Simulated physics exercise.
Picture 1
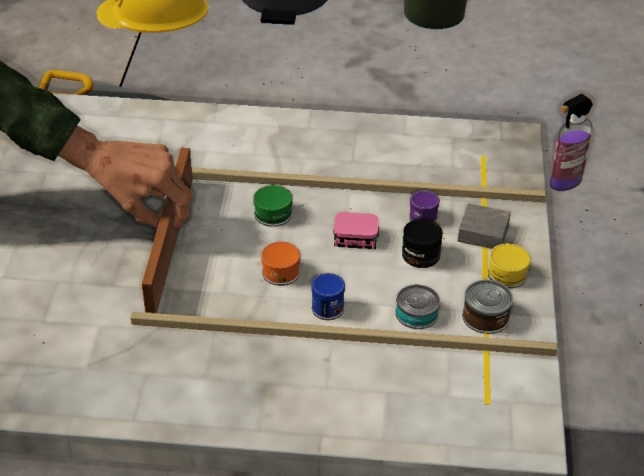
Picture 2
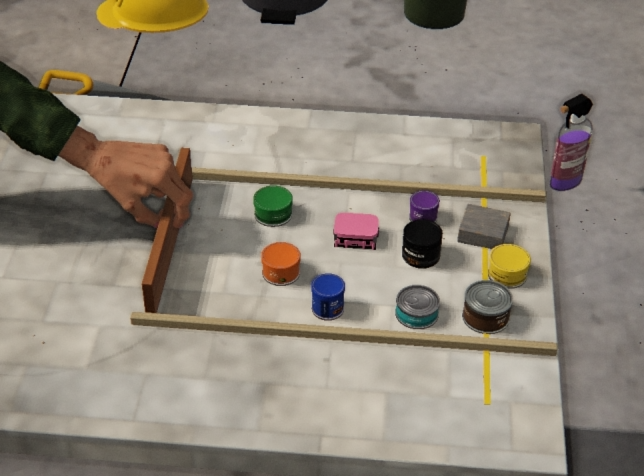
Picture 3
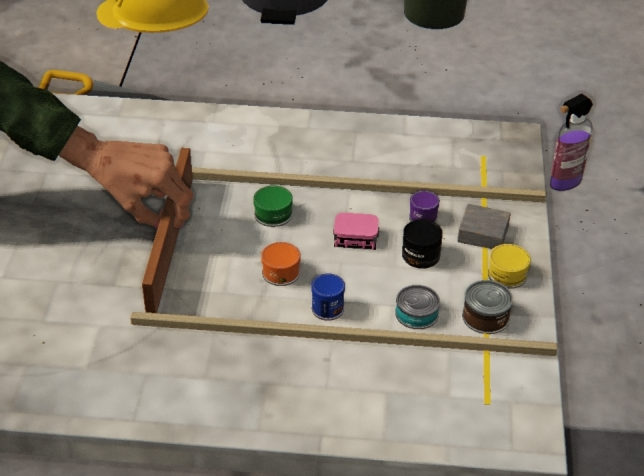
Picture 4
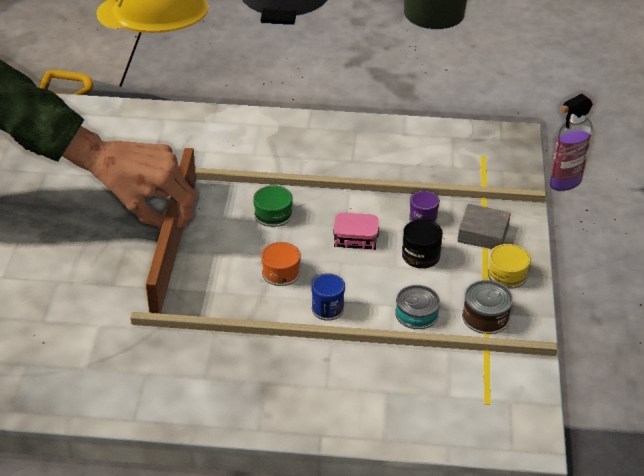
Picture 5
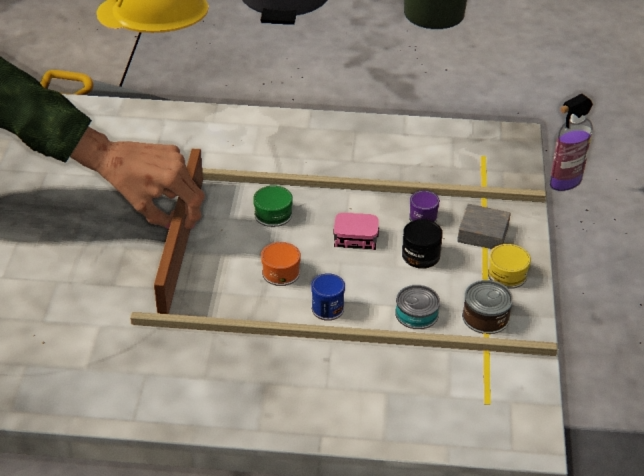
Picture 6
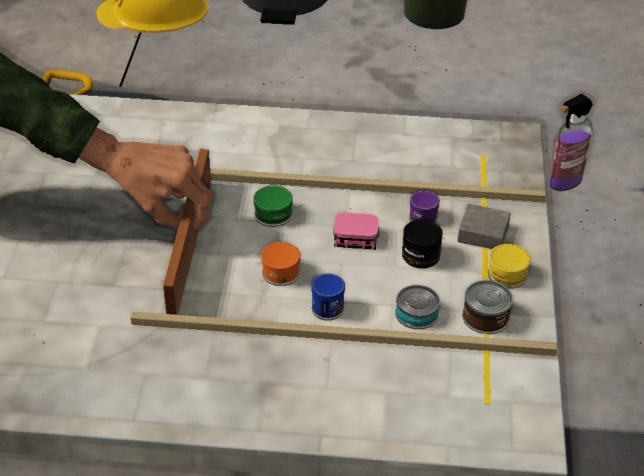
A hand in a dark green sleeve holds a reddish-brown board upright across a pale tiled table, seen from above at an angle. Between two wooden strips sit green, orange and blue pots, a pink tin, and purple, black, teal, brown and yellow containers with a grey block near yellow tape at right. The hand slides the board slightly rightward, touching nothing, while everything else and the camera stay still.
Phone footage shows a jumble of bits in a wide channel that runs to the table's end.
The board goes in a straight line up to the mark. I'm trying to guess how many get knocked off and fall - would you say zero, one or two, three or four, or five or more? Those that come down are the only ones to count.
I would say one or two.
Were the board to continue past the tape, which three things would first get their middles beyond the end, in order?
Brown pot, yellow pot, grey block.
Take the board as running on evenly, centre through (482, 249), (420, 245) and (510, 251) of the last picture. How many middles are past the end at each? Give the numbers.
2, 0 and 6.
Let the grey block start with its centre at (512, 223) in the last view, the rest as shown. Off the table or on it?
From that start the object is safe.
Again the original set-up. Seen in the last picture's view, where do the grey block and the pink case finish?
First object: (542, 233); second object: (501, 243).
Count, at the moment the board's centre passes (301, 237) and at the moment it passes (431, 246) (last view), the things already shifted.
That gives 3 for the first and 10 for the second.
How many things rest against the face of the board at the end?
At rest, 4 are in contact.
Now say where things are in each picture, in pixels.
The first frame shows yellow pot (509, 266); brown pot (487, 307); grey block (484, 227); board (169, 228); tape (485, 266).
The second frame shows brown pot (487, 307); purple pot (424, 209).
The third frame shows grey block (484, 227); blue tin (328, 297).
The fourth frame shows yellow pot (509, 266); black tub (422, 244).
The fifth frame shows brown pot (487, 307); board (181, 229).
The sixth frame shows yellow pot (509, 266); brown pot (487, 307); grey block (484, 227); board (189, 229); tape (485, 266).
Soon after, none off yet; yellow pot at rest near (509, 266); brown pot at rest near (487, 307); grey block at rest near (484, 227).
At rest, the number that fall off is one or two; fallen, brown pot and yellow pot.
